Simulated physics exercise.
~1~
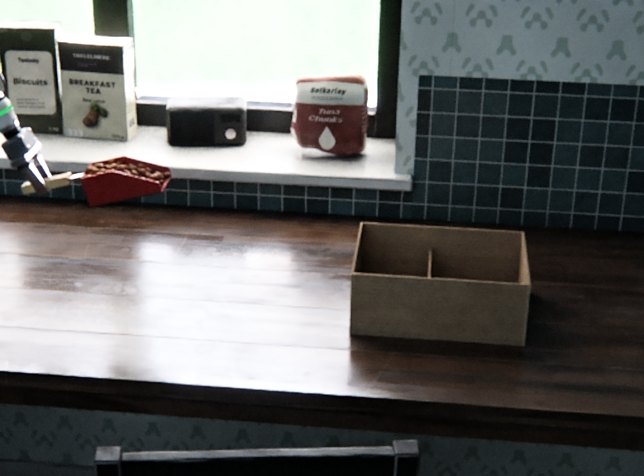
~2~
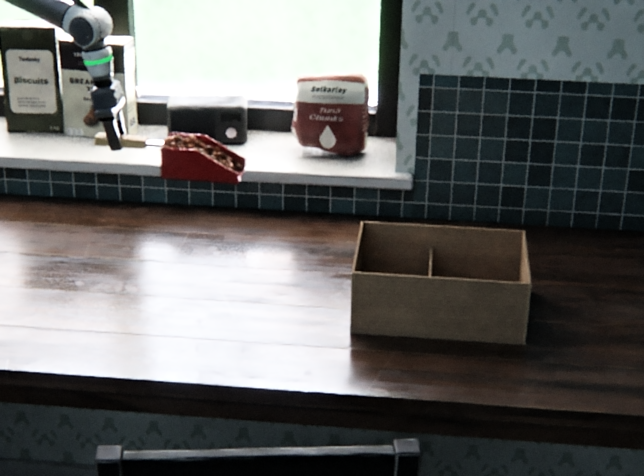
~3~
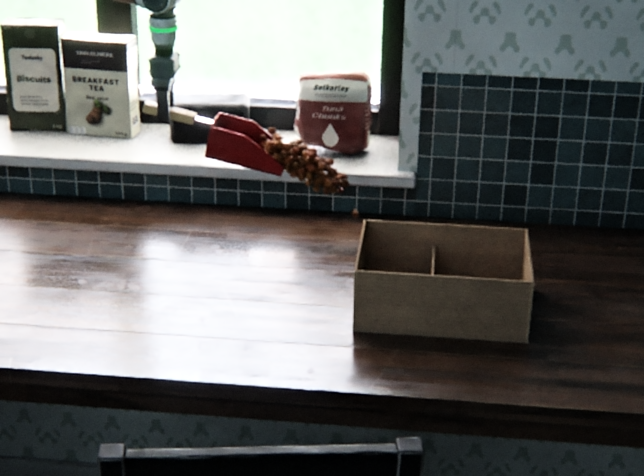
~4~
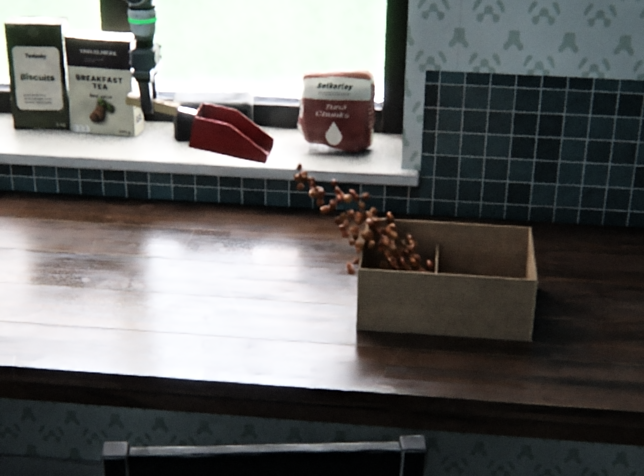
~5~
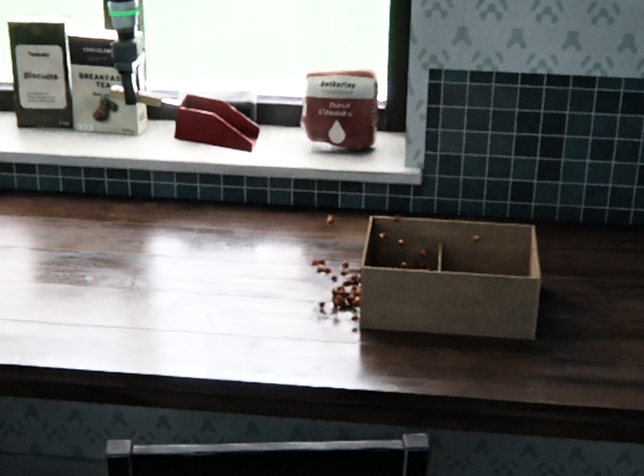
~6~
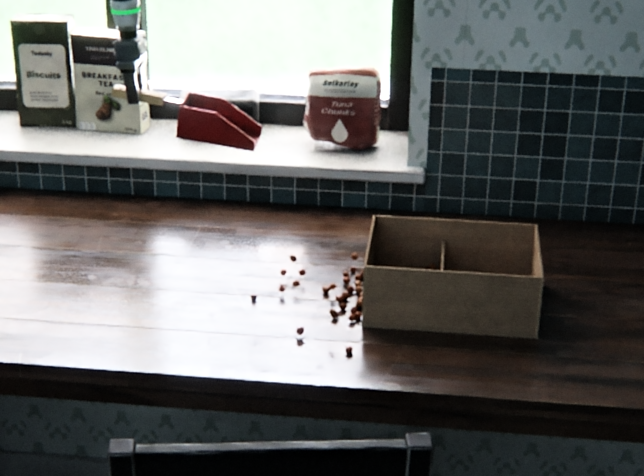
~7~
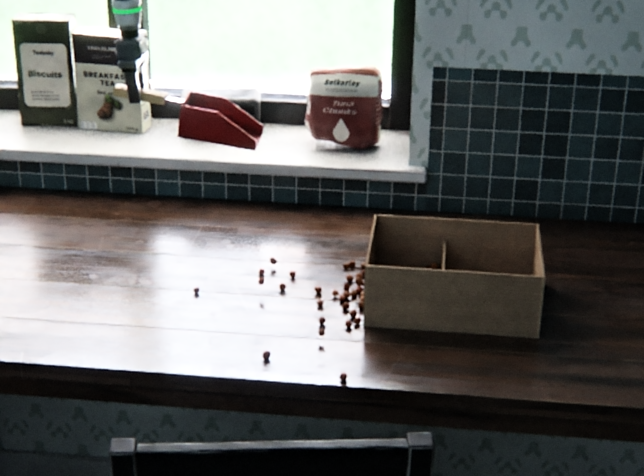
Robotic arm tipping hazelnuts from a red scoop toward a divided box, some landing inside and others scattering across the wooden counter.
